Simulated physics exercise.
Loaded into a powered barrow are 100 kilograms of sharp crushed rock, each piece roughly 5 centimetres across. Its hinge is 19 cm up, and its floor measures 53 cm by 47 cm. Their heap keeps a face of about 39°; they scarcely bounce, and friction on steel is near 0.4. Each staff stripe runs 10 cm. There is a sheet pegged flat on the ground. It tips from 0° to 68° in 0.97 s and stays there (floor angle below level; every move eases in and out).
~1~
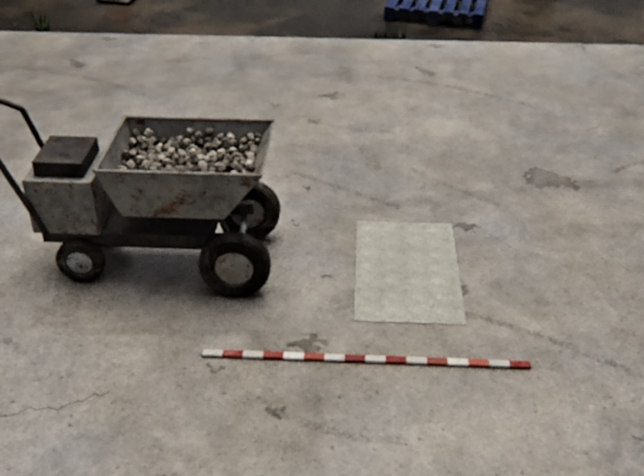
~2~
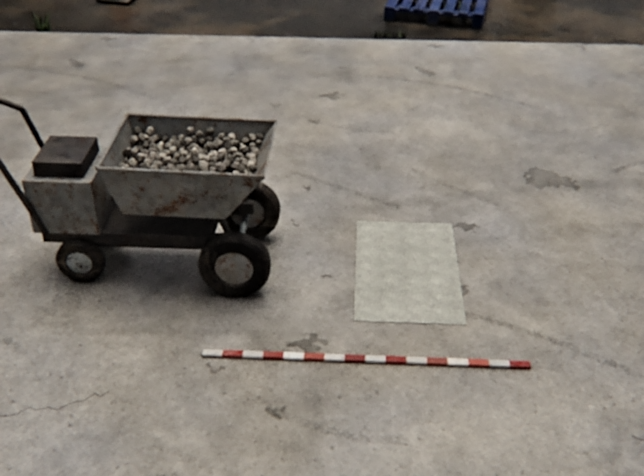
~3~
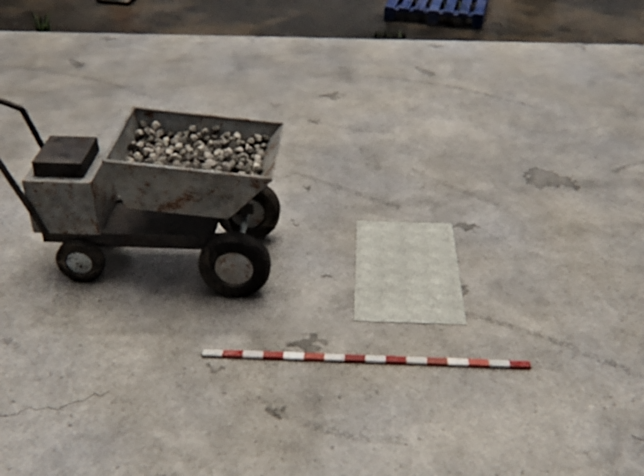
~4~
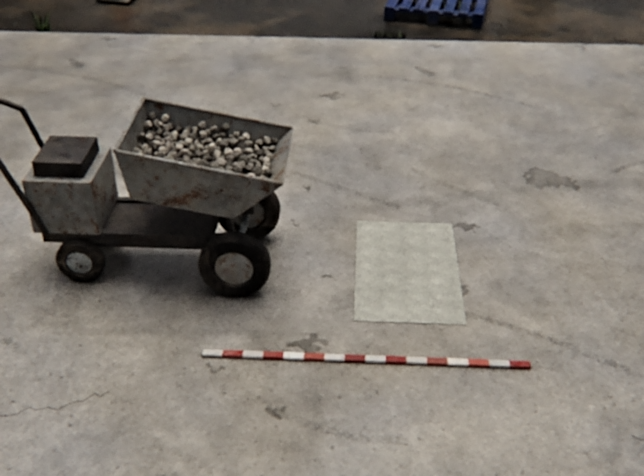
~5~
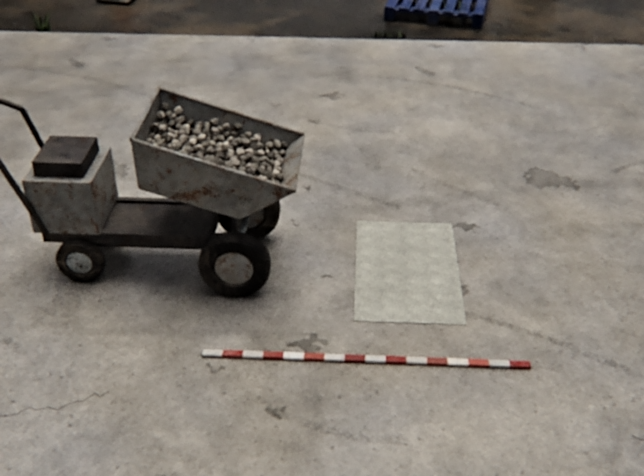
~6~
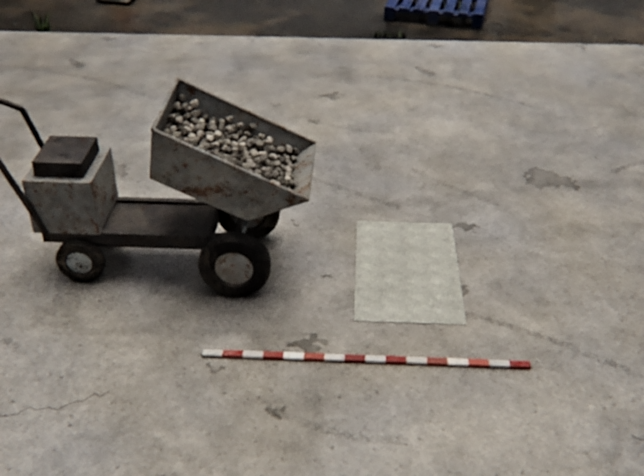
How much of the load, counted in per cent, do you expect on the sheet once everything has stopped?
I expect around 50 per cent on the sheet.
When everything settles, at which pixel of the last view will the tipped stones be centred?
Roughly at pixel (377, 262).
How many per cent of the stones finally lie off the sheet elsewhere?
About 5%.
A little later the floor is at 58°; 100 % in the tray; the foremost stones are at (328, 218).
Then the floor is at 68°; 88 % in the tray, 1 % short of the sheet, 11 % on the sheet; the foremost stones are at (393, 262).
Later still the floor is at 68°; 57 % in the tray, 2 % short of the sheet, 40 % on the sheet, 1 % off the sheet elsewhere; the foremost stones are at (462, 263).
In the end the floor is at 68°; 34 % in the tray, 14 % short of the sheet, 48 % on the sheet, 5 % off the sheet elsewhere; the foremost stones are at (485, 255).
